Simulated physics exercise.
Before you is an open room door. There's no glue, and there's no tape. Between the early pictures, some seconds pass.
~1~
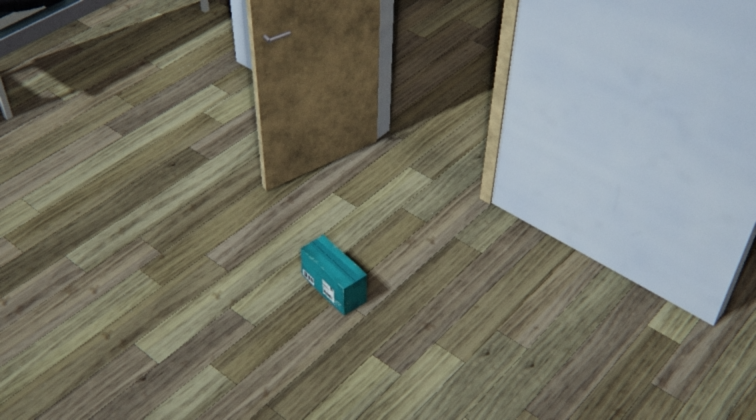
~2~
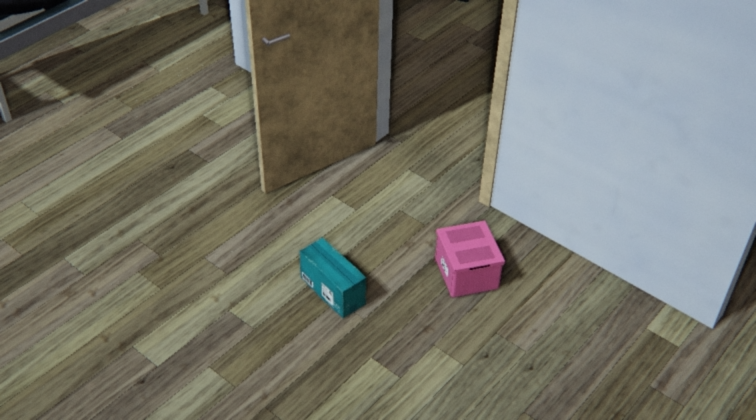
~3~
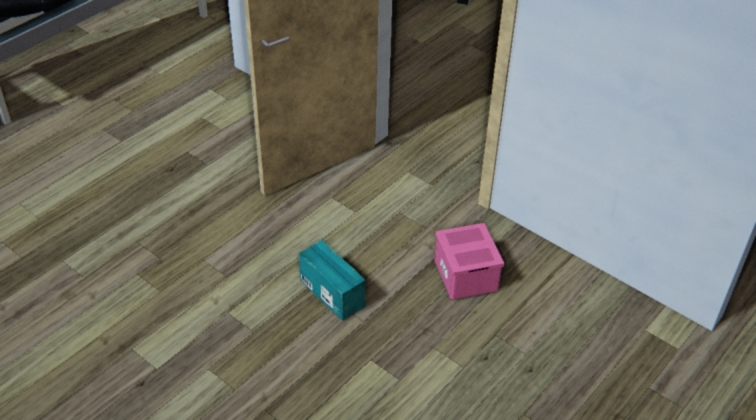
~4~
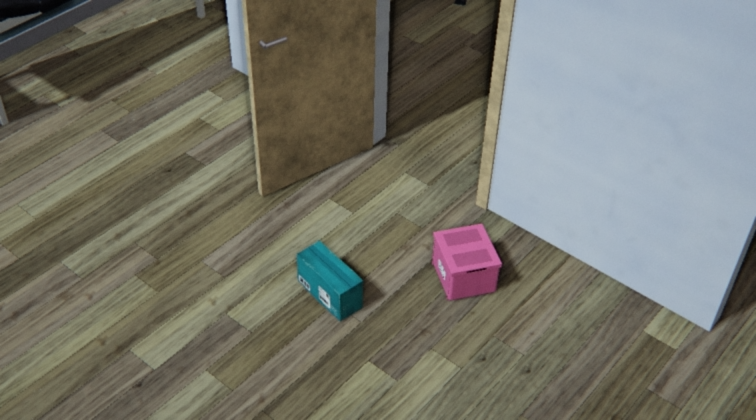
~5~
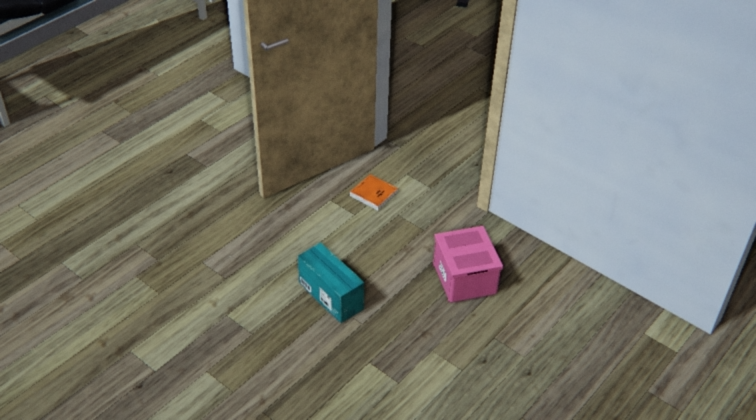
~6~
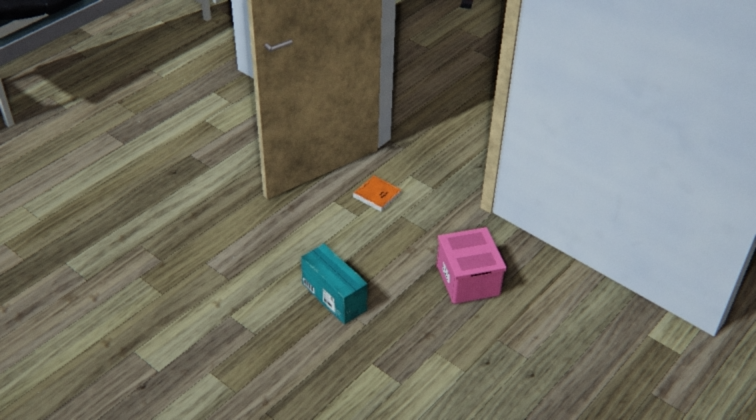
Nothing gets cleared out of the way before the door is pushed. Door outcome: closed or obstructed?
Closed.
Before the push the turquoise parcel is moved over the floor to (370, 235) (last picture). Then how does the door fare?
It makes it all the way then.
Then, 0.90 s later than the last frame, door 73° open.
Then, 1.30 s later than the last frame, door 49° open; orange book moved about its own width near (401, 193).
Then, 1.70 s later than the last frame, door 25° open; orange book moved about its own width near (428, 186).
Then, 2.00 s later than the last frame, door 8° open; orange book moved well along near (443, 177).
When it is over, door 0° open; moved from the start, orange book; the other 2 as before. End places, in pixels of the last picture, orange book near (450, 169).
